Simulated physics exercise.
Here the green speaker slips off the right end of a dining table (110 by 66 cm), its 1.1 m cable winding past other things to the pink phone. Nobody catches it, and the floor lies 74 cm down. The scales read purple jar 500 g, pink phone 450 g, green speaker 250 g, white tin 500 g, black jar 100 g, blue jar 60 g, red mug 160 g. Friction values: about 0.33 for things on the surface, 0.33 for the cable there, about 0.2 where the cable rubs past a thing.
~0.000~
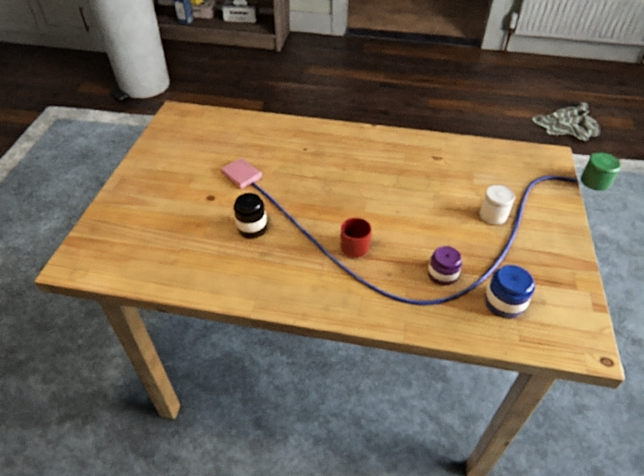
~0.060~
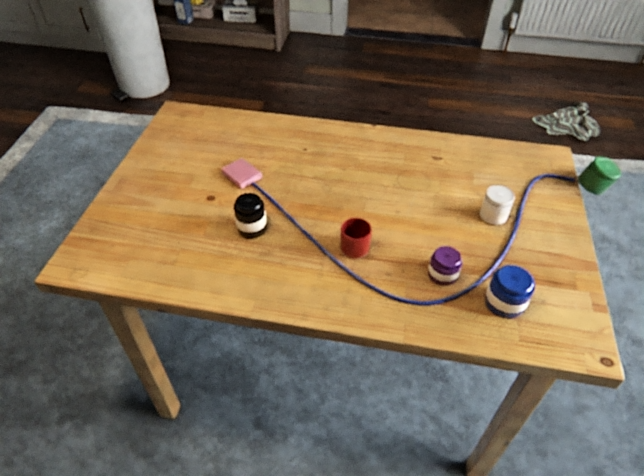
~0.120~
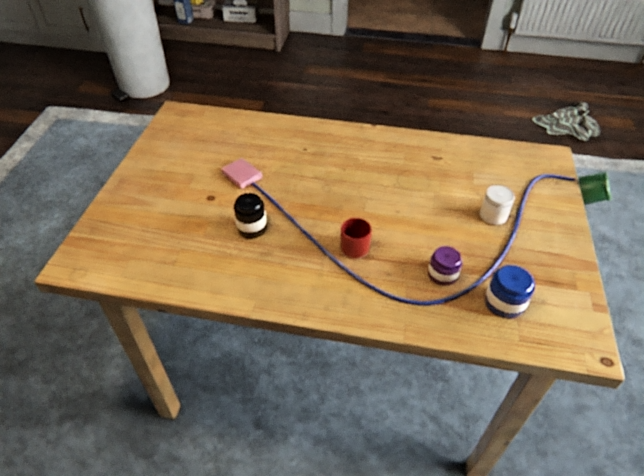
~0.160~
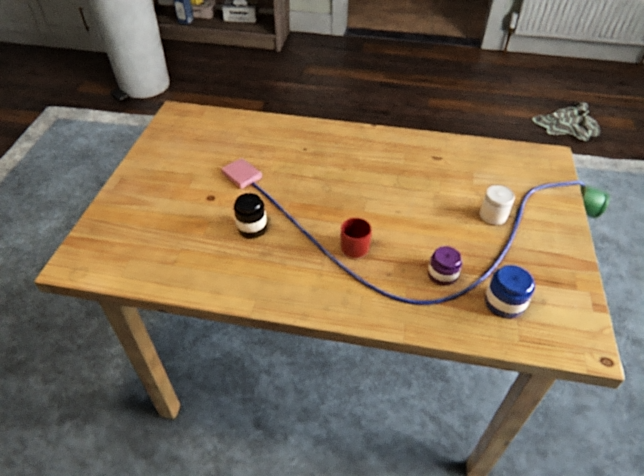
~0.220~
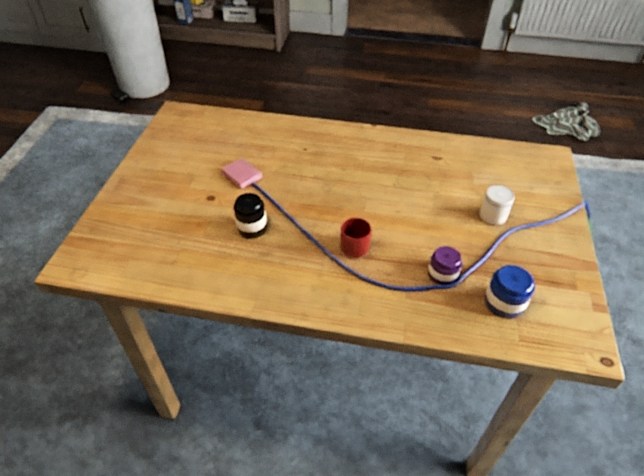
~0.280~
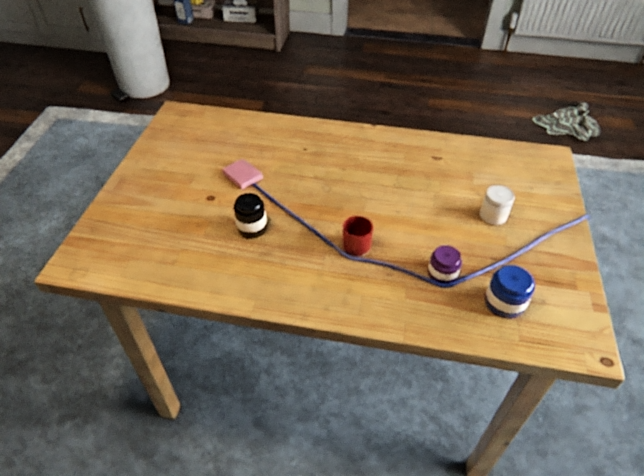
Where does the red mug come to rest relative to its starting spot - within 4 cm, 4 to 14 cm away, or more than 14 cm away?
I reckon it will stray a fair way.
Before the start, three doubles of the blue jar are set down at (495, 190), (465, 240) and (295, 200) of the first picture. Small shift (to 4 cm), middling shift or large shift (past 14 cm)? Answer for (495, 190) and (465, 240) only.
First one: A slight shift; second one: A slight shift.
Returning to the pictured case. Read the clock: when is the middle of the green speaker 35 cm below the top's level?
About: 0.46 s.
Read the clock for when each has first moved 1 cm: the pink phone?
Answer: Pink phone, 0.32 s.
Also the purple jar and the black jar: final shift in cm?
Approx. final shift - purple jar: 4 cm; black jar: 0 cm.
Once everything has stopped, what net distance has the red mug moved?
Red mug: 6 cm.
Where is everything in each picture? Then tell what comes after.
Red mug (356, 228); cable runs through (538, 180) (512, 239) (451, 298) (346, 269) (281, 209), in the first picture.
Green speaker (605, 166); cable runs through (536, 179) (451, 298) (281, 209), in the second picture.
Green speaker (595, 188); cable runs through (536, 179) (451, 298) (281, 209), in the third picture.
Green speaker (589, 202); cable runs through (549, 186) (451, 298) (281, 209), in the fourth picture.
Green speaker (576, 228); cable runs through (587, 206) (281, 209), in the fifth picture.
Red mug (358, 226); cable runs through (549, 234) (469, 277) (285, 209), in the sixth picture.
By 0.5 s, the cable's tail end at (267, 191); red mug 7 cm off its start, green speaker over the edge, pink phone 4 cm off its start.
By 0.7 s, the cable's tail end at (272, 193); red mug 7 cm off its start, green speaker over the edge, pink phone 6 cm off its start.
By 1.0 s, the cable's tail end at (281, 196); red mug 7 cm off its start at (375, 209), green speaker over the edge, pink phone 8 cm off its start at (266, 185).
By 1.2 s, the cable's tail end at (282, 197); red mug 7 cm off its start, green speaker over the edge, pink phone 8 cm off its start.
By 2.4 s, the cable's tail end at (287, 199); red mug 7 cm off its start at (375, 209), green speaker over the edge, pink phone 10 cm off its start at (272, 188), purple jar 3 cm off its start at (447, 242).
